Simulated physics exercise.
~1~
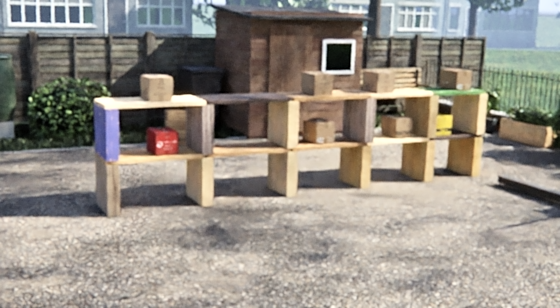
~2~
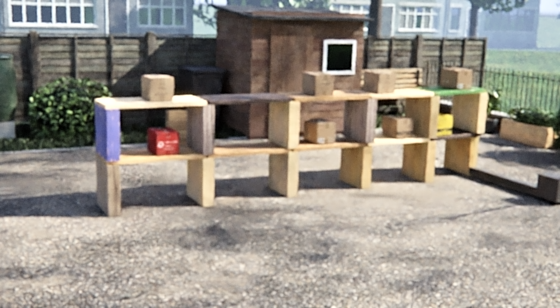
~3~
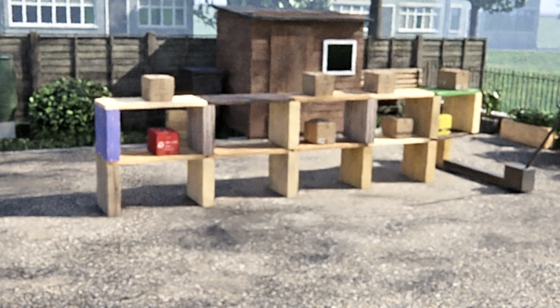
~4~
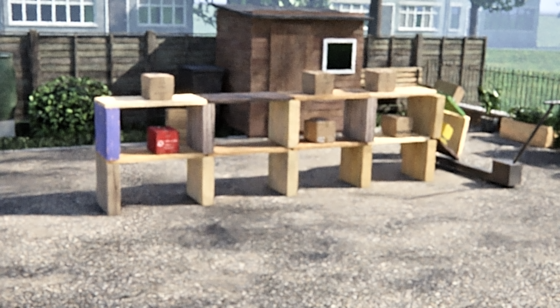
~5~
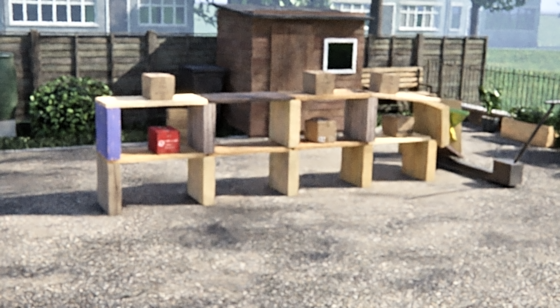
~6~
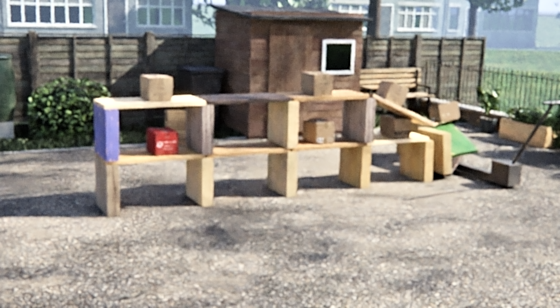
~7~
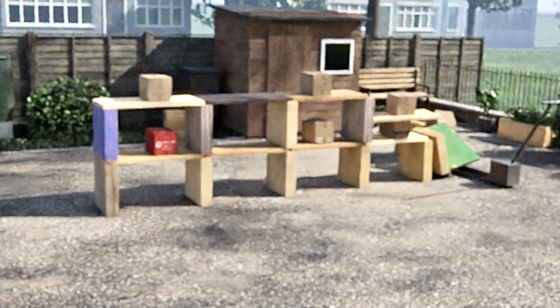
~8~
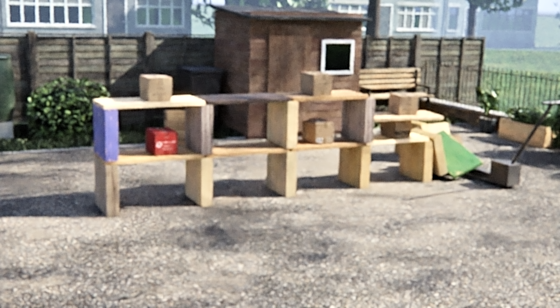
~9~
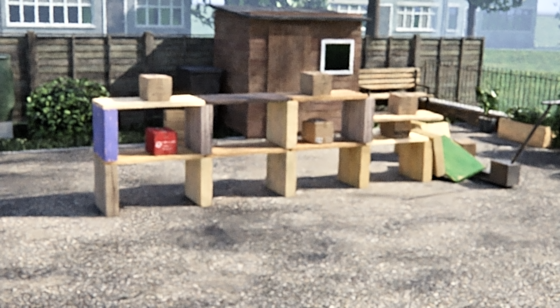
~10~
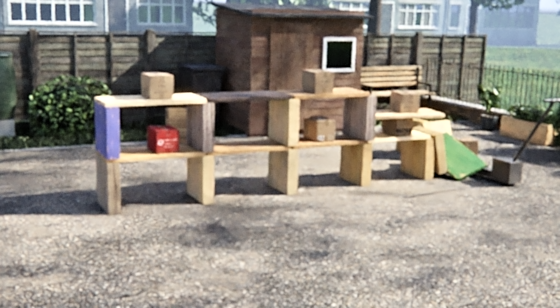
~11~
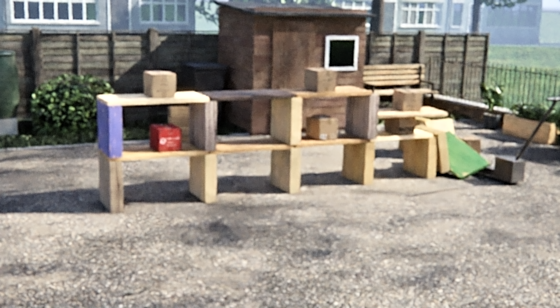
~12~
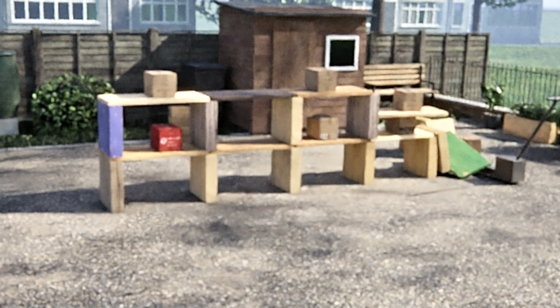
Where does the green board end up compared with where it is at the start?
At the start it lies flat on the top tier at the right end of the structure. By the end it has dropped to near the ground at that same end, where it rests at a slant among the fallen pieces.
